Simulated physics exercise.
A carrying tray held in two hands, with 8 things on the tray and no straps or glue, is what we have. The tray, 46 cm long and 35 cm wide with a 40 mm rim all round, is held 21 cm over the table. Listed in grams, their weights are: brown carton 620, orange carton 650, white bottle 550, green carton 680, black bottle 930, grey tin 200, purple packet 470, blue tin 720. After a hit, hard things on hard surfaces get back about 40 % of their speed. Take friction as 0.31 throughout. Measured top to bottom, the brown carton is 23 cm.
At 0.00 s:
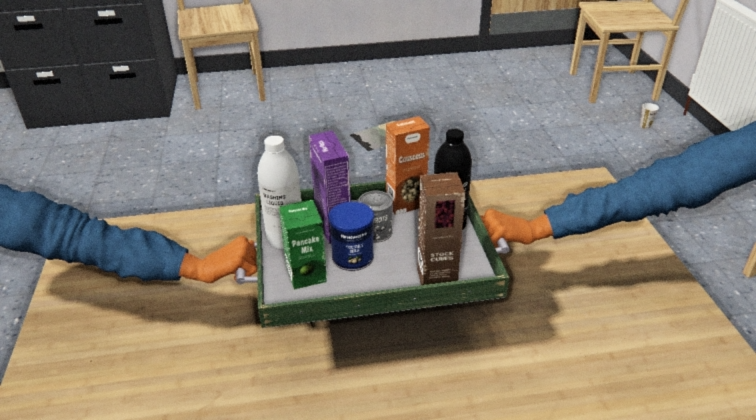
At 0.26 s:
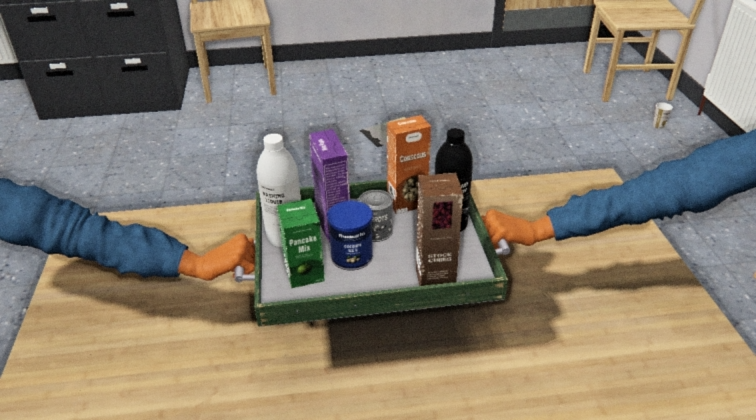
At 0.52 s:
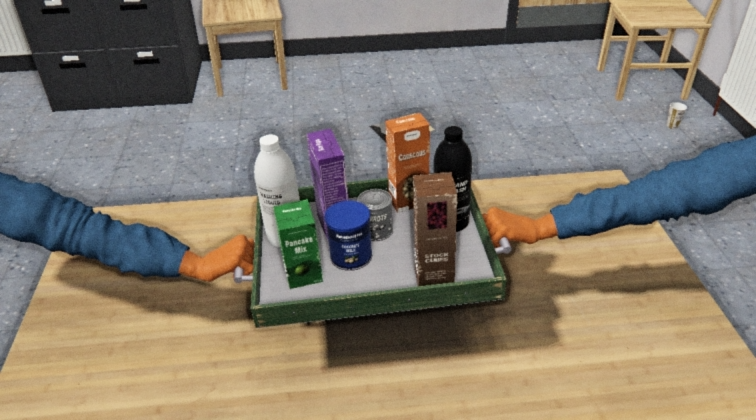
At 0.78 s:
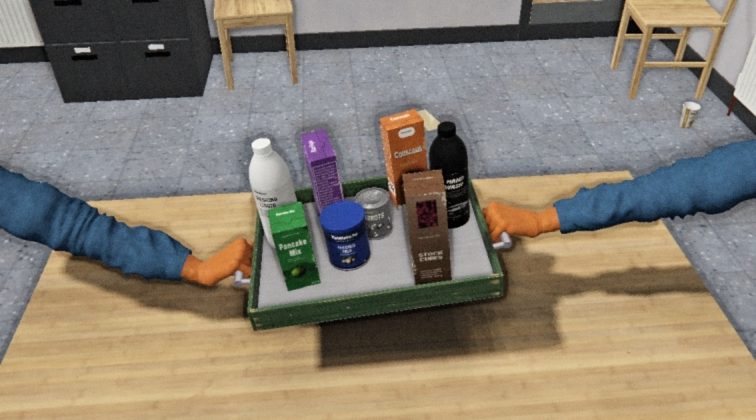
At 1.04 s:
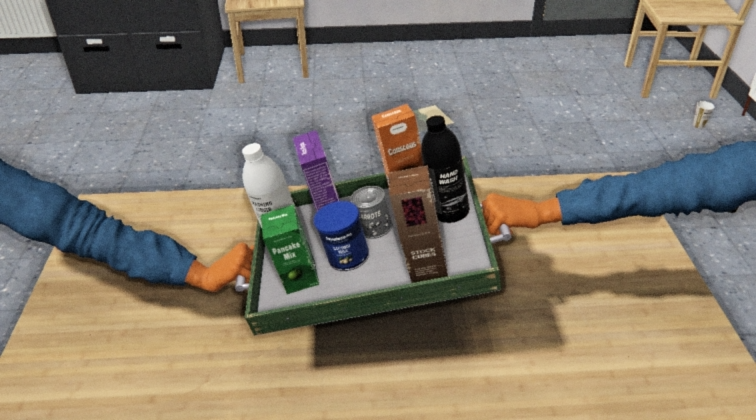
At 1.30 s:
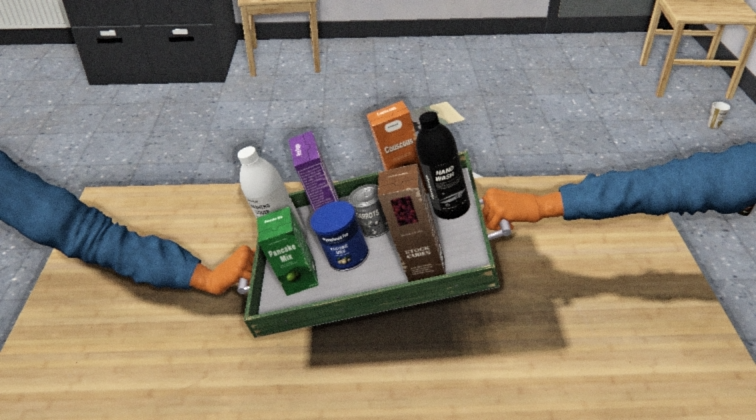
Over a wooden table, two hands tilt a tray of groceries left edge down.
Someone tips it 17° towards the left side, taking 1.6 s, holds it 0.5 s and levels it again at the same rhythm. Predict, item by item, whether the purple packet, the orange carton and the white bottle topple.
The purple packet does topple. The orange carton does not topple. The white bottle does topple.
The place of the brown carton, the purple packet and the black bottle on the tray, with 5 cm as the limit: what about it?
Note: Brown carton departs its position. Purple packet departs its position. Black bottle is left in place.
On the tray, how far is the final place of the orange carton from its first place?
Some 1 cm.
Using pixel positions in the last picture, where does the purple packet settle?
It ends near (278, 195).
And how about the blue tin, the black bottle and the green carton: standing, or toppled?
Well, the blue tin holds steady, the black bottle holds steady, and the green carton holds steady.
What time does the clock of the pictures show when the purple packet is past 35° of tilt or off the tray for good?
Roughly at the 1.9 s mark.
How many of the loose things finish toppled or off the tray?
That comes to 3.
By 2.40 s, tilt 16°, left edge down; white bottle now off the tray; purple packet on its side near (287, 193); brown carton rocked 26° off its seat.
By 2.70 s, tilt 14°, left edge down; purple packet on its side near (276, 213); brown carton on its side; green carton rocked 13° off its seat.
When it is over (4.3 s), off the tray and tipped over, white bottle; lying over on the tray, brown carton and purple packet; the other 5 within 5 cm of the start. End places, in pixels of the last picture, purple packet near (278, 195), orange carton near (408, 163).
